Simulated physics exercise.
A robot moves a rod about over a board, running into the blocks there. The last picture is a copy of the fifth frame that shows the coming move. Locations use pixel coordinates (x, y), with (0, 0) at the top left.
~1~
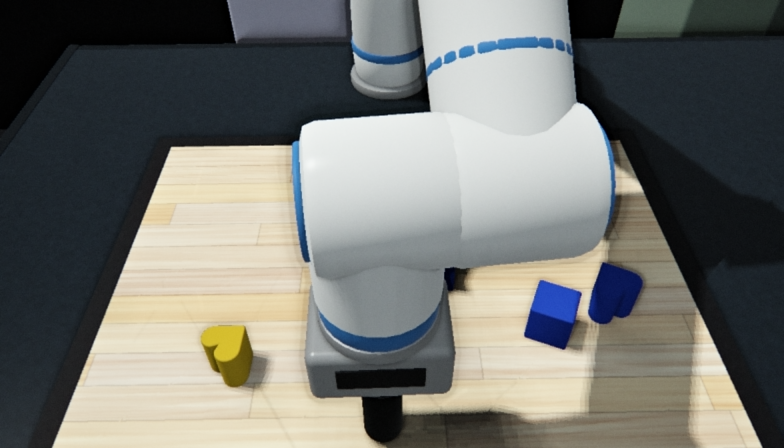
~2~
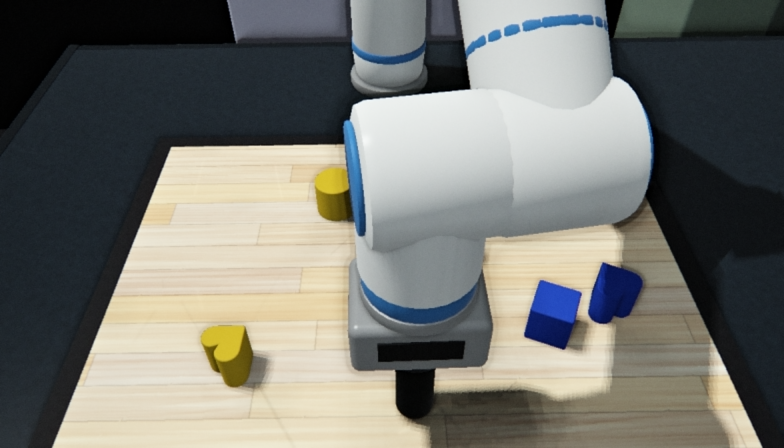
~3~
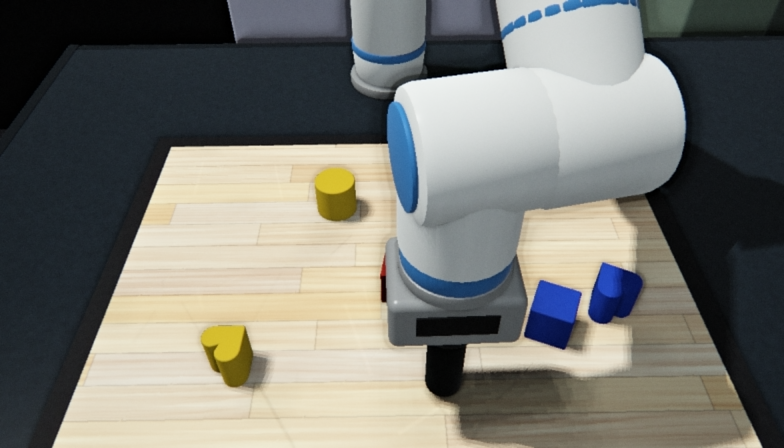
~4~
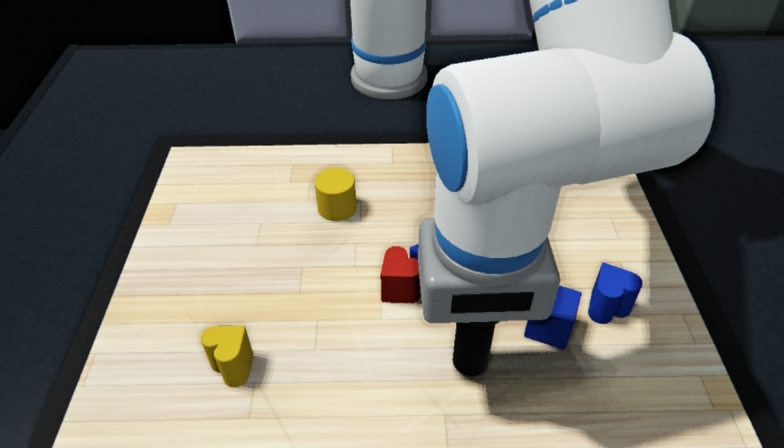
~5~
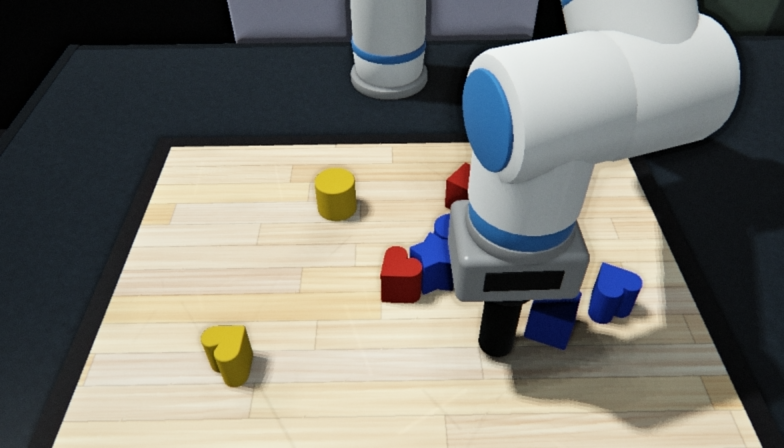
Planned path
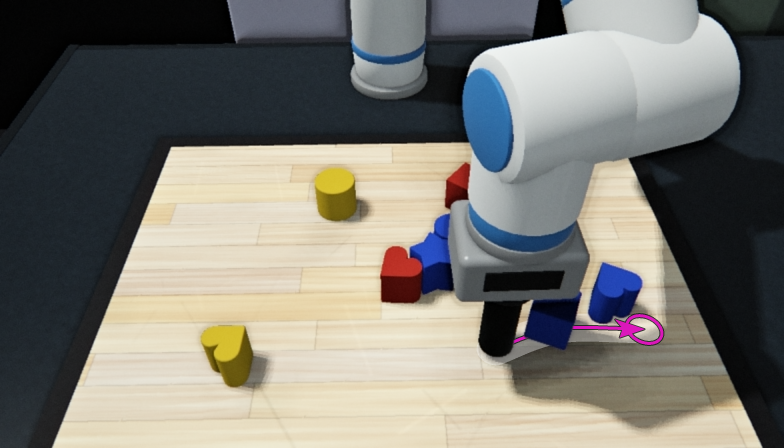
At first, a white robot arm holds a black rod low over a wooden board, with a yellow heart block to the left and two blue blocks to the right. The arm glides steadily right and slightly away, revealing a yellow cylinder, then red and blue blocks, as the rod nears the blue square piece.
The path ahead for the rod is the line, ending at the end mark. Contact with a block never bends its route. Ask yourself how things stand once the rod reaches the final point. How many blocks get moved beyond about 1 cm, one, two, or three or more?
The push will move two blocks.
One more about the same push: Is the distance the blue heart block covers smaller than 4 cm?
In short: No.
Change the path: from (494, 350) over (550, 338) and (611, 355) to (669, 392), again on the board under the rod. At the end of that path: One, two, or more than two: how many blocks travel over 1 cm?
My guess is two.
The line goes from (494, 350) by way of (540, 332) and (591, 327) to (644, 329).
What follows on the original path. One third of the way, rod (544, 325); blue square piece (588, 288); blue heart block (631, 277).
Two thirds of the way, rod (594, 320); blue square piece (621, 273), turned 40° anticlockwise; blue heart block (663, 270), turned 20° anticlockwise.
At the end, rod (648, 322); blue square piece (637, 269), turned 100° anticlockwise; blue heart block (677, 262), turned 25° anticlockwise.
